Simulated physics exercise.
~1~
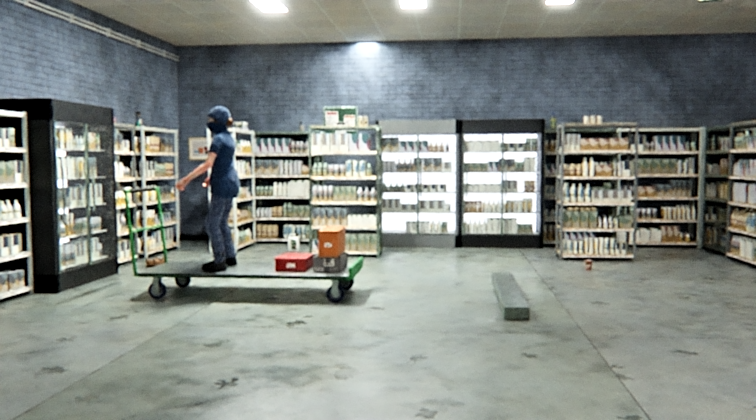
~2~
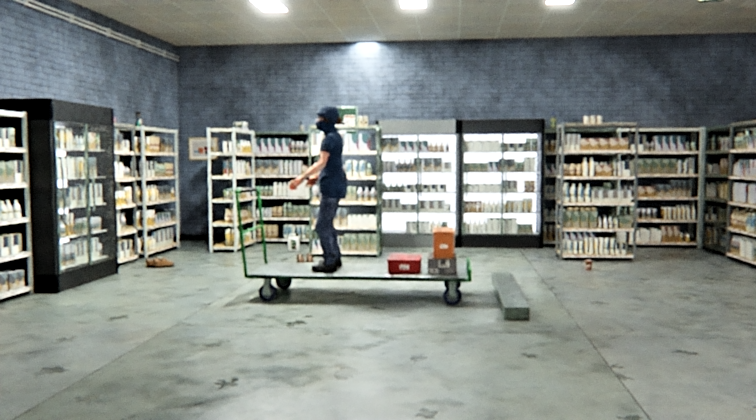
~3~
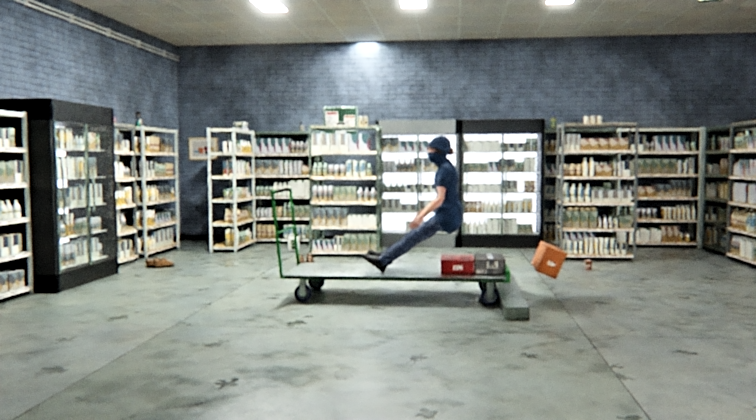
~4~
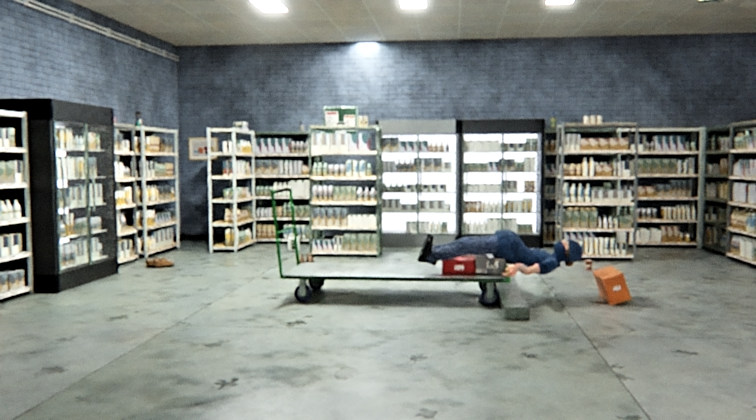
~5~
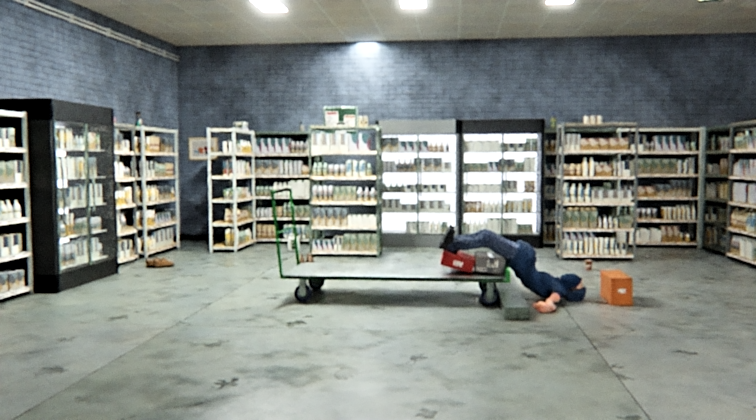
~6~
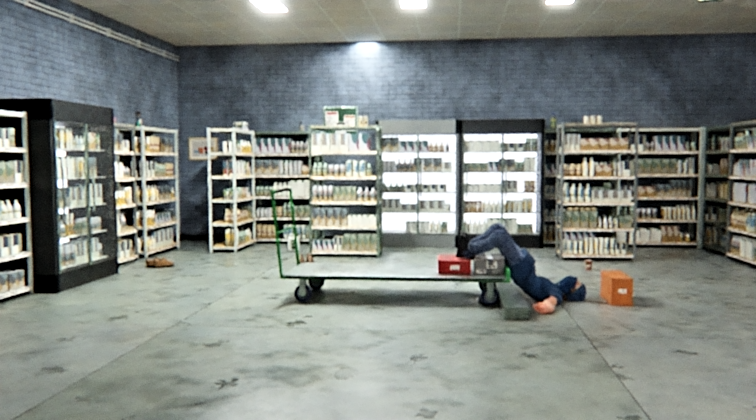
A storeroom with grey brick walls, a concrete floor and shelves of bottles is seen from the side by a still camera. A person in dark blue clothes and a cap stands on a flat green-framed trolley, with a red box, a grey parcel and an orange box toward its right end. The trolley rolls right and stops against a low grey kerb. The orange box flies off the front, and the person pitches forward, arms outstretched, diving over the edge. The person ends crumpled head-down on the floor, legs against the deck, beside the overturned orange box, while the red and grey ones stay aboard.
